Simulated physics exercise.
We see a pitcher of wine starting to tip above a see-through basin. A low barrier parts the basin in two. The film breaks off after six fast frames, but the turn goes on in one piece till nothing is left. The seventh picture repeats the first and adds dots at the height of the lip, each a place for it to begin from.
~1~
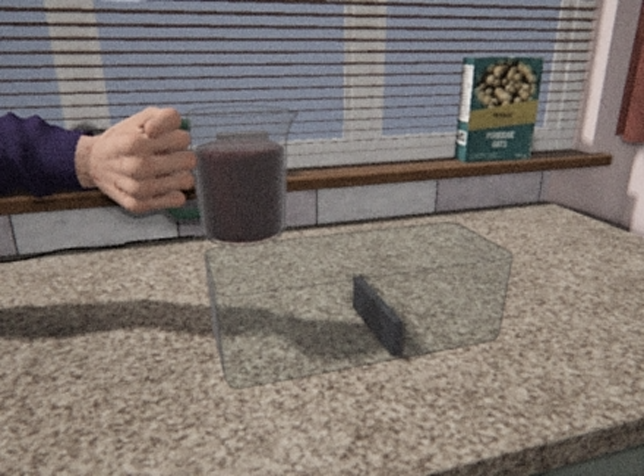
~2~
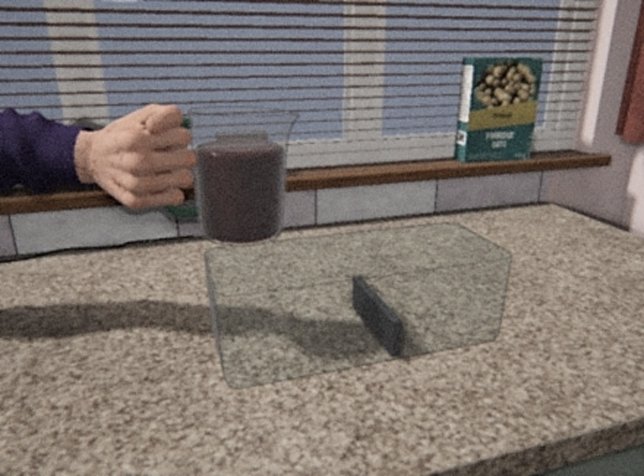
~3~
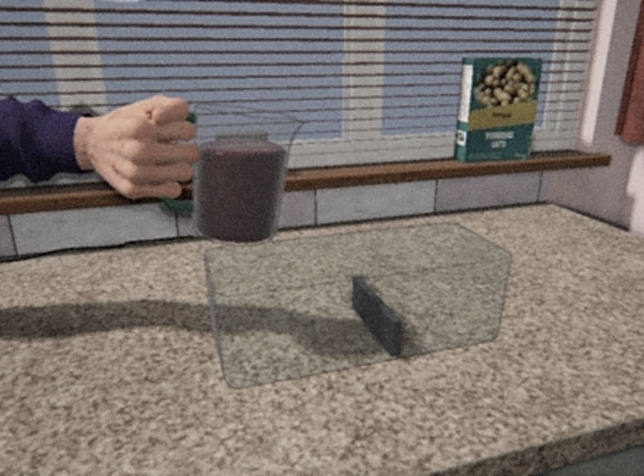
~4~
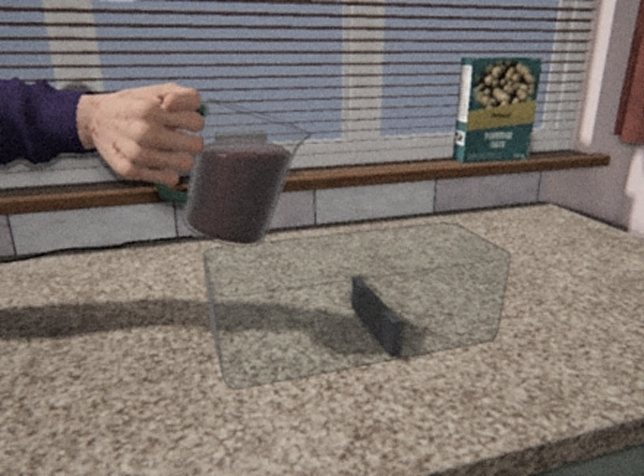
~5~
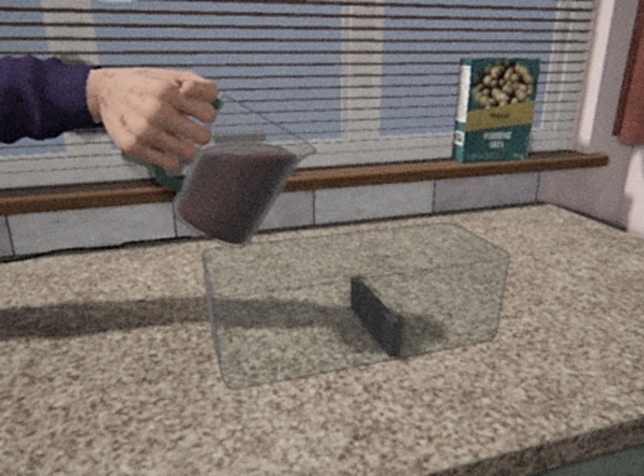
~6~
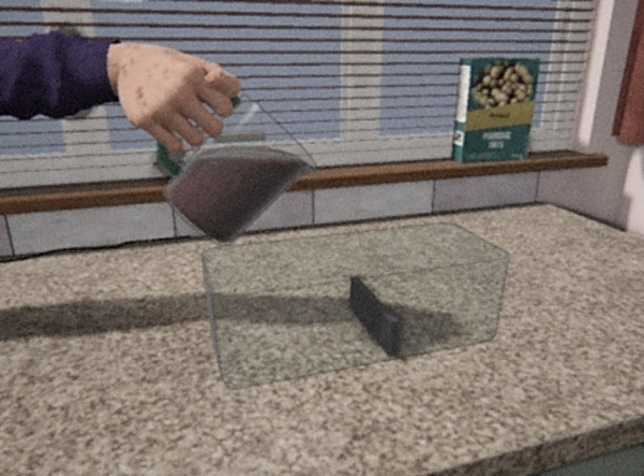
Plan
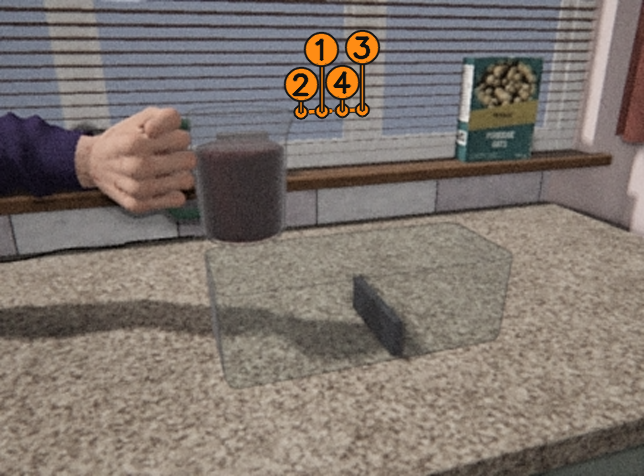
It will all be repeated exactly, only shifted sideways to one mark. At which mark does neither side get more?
The answer is place 4.
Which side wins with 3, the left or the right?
The right one.
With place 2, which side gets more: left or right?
The left side.
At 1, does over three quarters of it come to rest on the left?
Yes.
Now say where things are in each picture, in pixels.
Upright, lip at (296, 112); basin from (225, 386) to (496, 335); top of the wall at (376, 297); nothing has left yet.
Tipped about 2°, lip at (298, 114); nothing has left yet.
Tipped about 8°, lip at (303, 121); nothing has left yet.
Tipped about 18°, lip at (310, 133); nothing has left yet.
Tipped about 31°, lip at (315, 150); nothing has left yet.
Tipped about 46°, lip at (317, 169); nothing has left yet.
On the marked copy, 1 at (321, 111); 2 at (301, 112); 3 at (362, 109); 4 at (342, 110).
With 1, about 86 % ends left of the wall and 10 % right of it; 4 % is lost outside.
With 2, about 89 % ends left of the wall and 6 % right of it; 5 % is lost outside.
With 3, about 15 % ends left of the wall and 83 % right of it.
With 4, about 54 % ends left of the wall and 45 % right of it.
